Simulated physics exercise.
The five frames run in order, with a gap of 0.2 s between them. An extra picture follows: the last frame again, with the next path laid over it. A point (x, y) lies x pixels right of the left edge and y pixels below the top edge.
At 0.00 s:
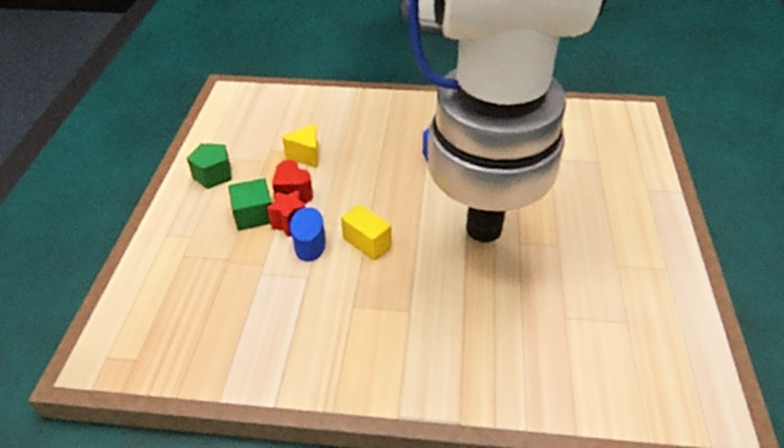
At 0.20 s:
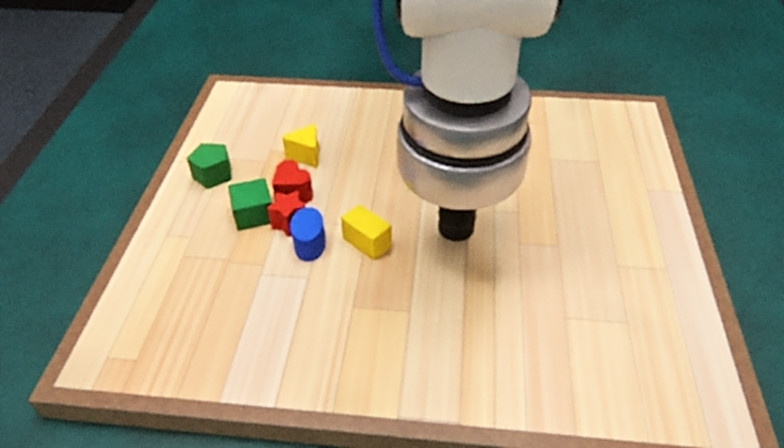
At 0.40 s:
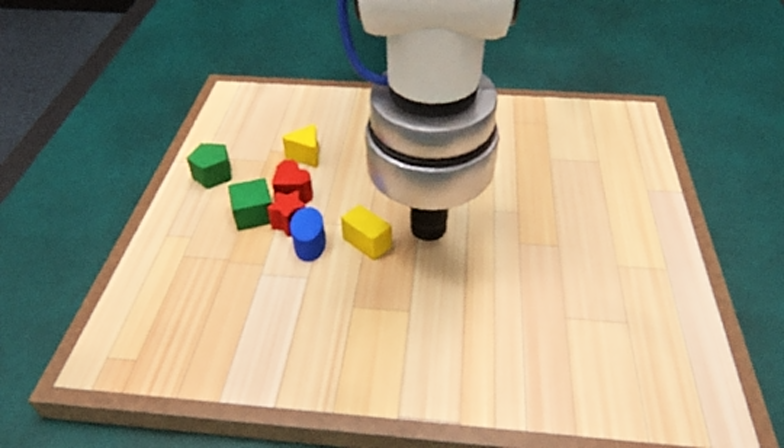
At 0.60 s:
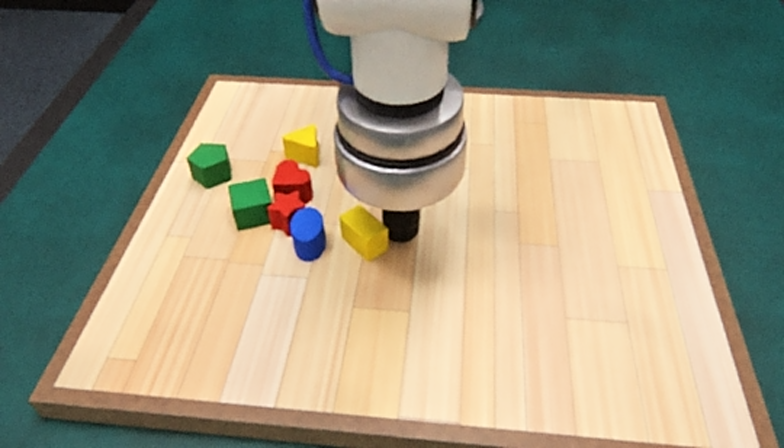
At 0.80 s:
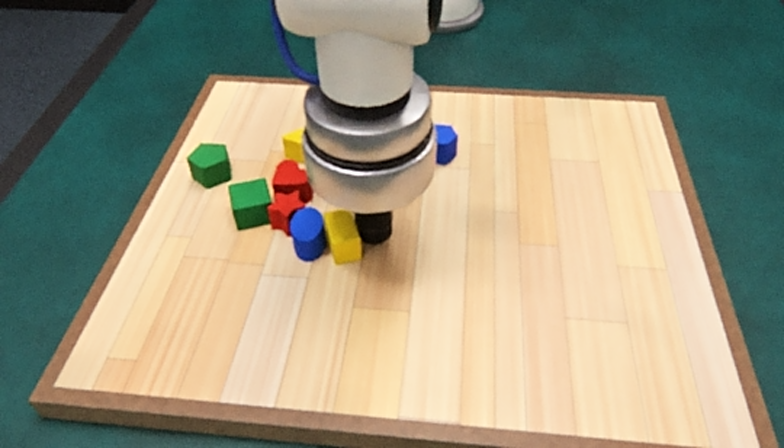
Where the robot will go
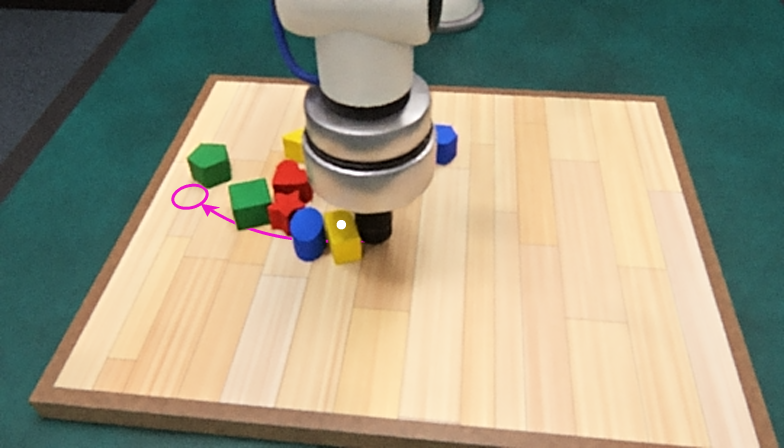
Robot arm moving left across a wooden board, its black tip pushing a yellow rectangular block up beside a blue oval one.
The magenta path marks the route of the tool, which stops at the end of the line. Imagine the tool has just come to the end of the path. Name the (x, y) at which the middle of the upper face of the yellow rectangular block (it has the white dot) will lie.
The centre of its top will be at (242, 234).
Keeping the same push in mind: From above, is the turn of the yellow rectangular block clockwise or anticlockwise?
Rotates counter-clockwise.
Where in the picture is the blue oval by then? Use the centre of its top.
Somewhere near (217, 253).
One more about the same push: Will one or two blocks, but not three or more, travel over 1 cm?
Answer: No.
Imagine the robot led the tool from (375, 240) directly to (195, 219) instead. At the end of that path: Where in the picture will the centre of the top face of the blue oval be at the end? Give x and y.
It ends at (234, 253).
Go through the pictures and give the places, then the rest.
In the first frame, tool tip (484, 230); block tops, green square (249, 193); red star (286, 202); blue oval (307, 223); yellow rectangular block (366, 221).
In the second frame, tool (456, 229); blocks unchanged.
In the third frame, tool (428, 229); blocks unchanged.
In the fourth frame, tool (401, 230); yellow rectangular block (363, 221).
In the fifth frame, tool (374, 232); green square (249, 193); red star (286, 202); blue oval (307, 223); yellow rectangular block (341, 225).
Path on the board, from (375, 240) over (302, 240) and (238, 224) to (190, 197); the dot is on the yellow rectangular block.
What follows on the original path. One third of the way, tool (300, 232); green square (242, 187), turned 15° anticlockwise; red star (274, 201), turned 45° clockwise; blue oval (238, 243), turned 20° anticlockwise; yellow rectangular block (270, 234), turned 20° anticlockwise.
Two thirds of the way, tool (235, 216); green square (224, 162), turned 20° anticlockwise; red star (239, 181), turned 115° clockwise; blue oval (217, 253), turned 55° anticlockwise; yellow rectangular block (242, 234), turned 50° anticlockwise.
At the end, tool (187, 188); green square (222, 153), turned 25° anticlockwise; red star (233, 175), turned 160° clockwise; blue oval (217, 253), turned 55° anticlockwise; yellow rectangular block (242, 234), turned 50° anticlockwise.
